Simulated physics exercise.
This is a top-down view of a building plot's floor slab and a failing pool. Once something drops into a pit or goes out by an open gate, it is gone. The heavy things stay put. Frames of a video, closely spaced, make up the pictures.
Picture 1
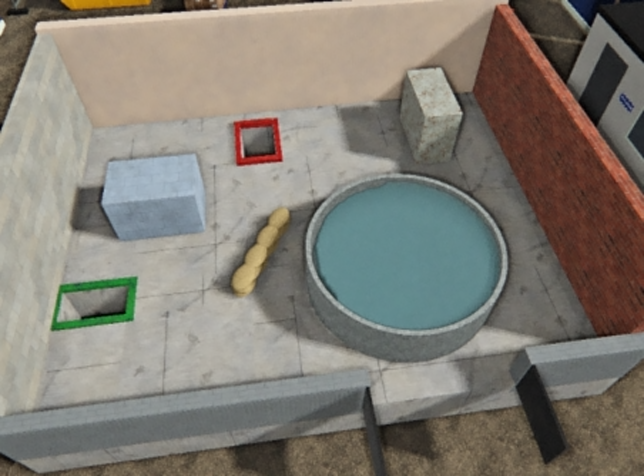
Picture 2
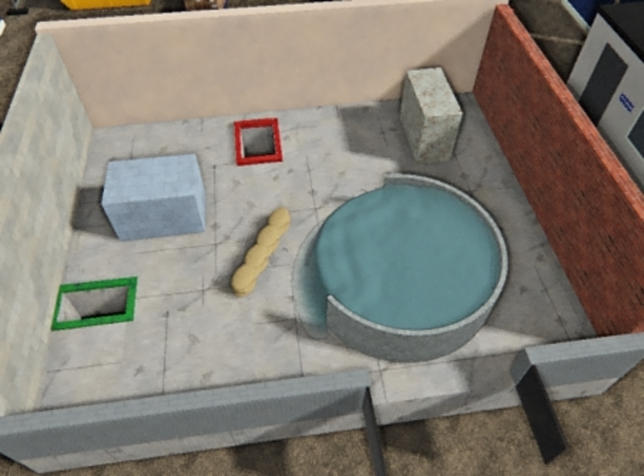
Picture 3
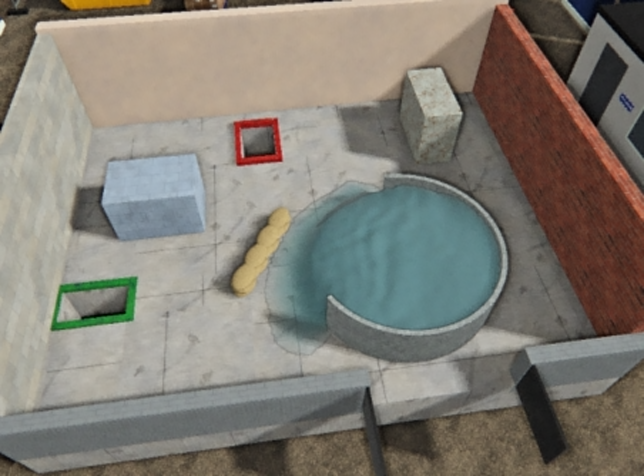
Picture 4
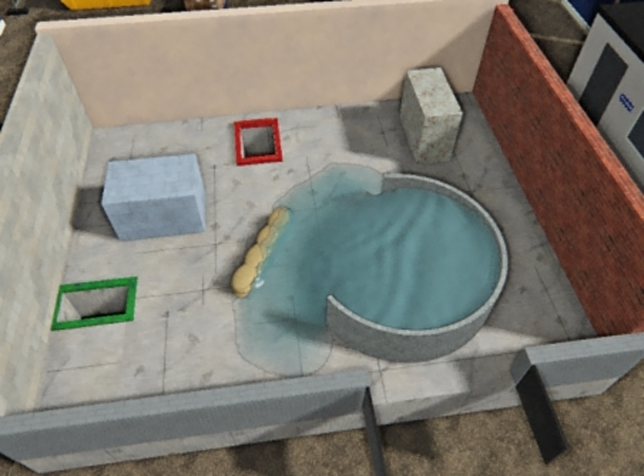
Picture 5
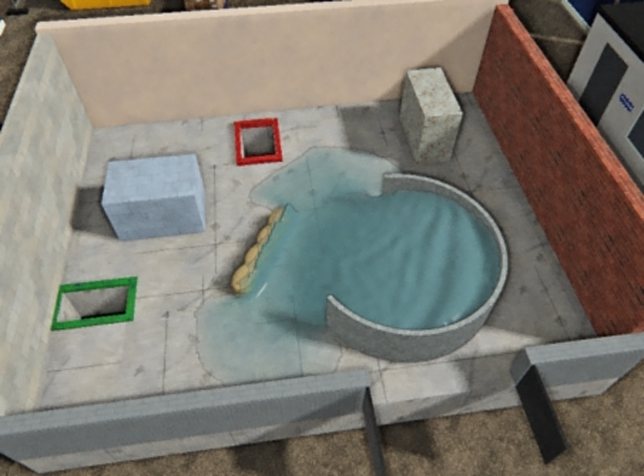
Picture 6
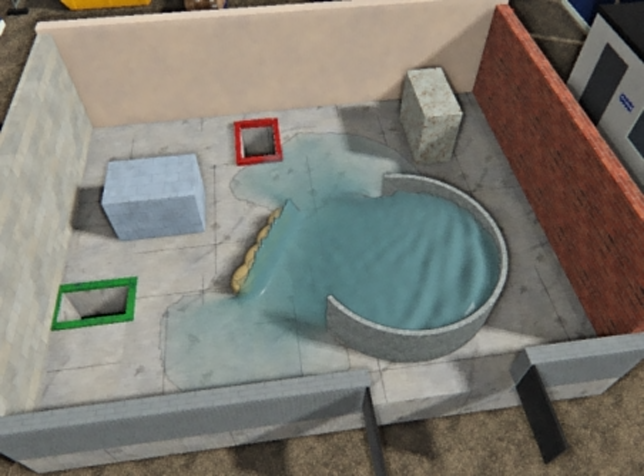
A round pool's wall opens on the left and water spreads around tan sacks.
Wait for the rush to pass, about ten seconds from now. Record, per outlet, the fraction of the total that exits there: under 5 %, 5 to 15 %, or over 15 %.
Outcome: The gate is going to fail to get to five per cent, the green pit is going to fail to stay at fifteen per cent or less, the red pit is going to fail to land outside five to fifteen per cent.
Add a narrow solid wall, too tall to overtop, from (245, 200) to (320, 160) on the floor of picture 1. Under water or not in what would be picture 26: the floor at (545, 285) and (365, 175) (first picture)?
Taking them in the order asked, the first is not reached and the second is inundated.
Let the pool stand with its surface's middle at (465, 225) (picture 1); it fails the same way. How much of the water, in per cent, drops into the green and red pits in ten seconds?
Approximate tally in per cent: Green pit 20, red pit 14.
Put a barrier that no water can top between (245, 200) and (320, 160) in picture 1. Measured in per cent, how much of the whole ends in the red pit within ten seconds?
Red: About 0 %.
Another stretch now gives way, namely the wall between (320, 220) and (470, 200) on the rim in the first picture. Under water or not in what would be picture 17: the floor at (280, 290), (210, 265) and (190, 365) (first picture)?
Note, points one to three: Reached and soaked / unreached / unreached.
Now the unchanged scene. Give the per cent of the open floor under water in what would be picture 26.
Close to 70 %.
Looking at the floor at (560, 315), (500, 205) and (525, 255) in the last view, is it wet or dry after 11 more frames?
Well, in turn they'd be dry underfoot, dry underfoot and dry underfoot.
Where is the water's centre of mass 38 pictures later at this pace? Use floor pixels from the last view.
Somewhere near (269, 233).
A moment on, water covers 55 % of the floor; the gate 0 %, the green pit 0 %, the red pit 2 %.
Next, water covers 60 % of the floor; the gate 0 %, the green pit 1 %, the red pit 4 %.
Then, water covers 70 % of the floor; the gate 0 %, the green pit 7 %, the red pit 7 %.
Later, water covers 90 % of the floor; the gate 1 %, the green pit 19 %, the red pit 8 %.
In the end, water covers 100 % of the floor; the gate 3 %, the green pit 28 %, the red pit 8 %.
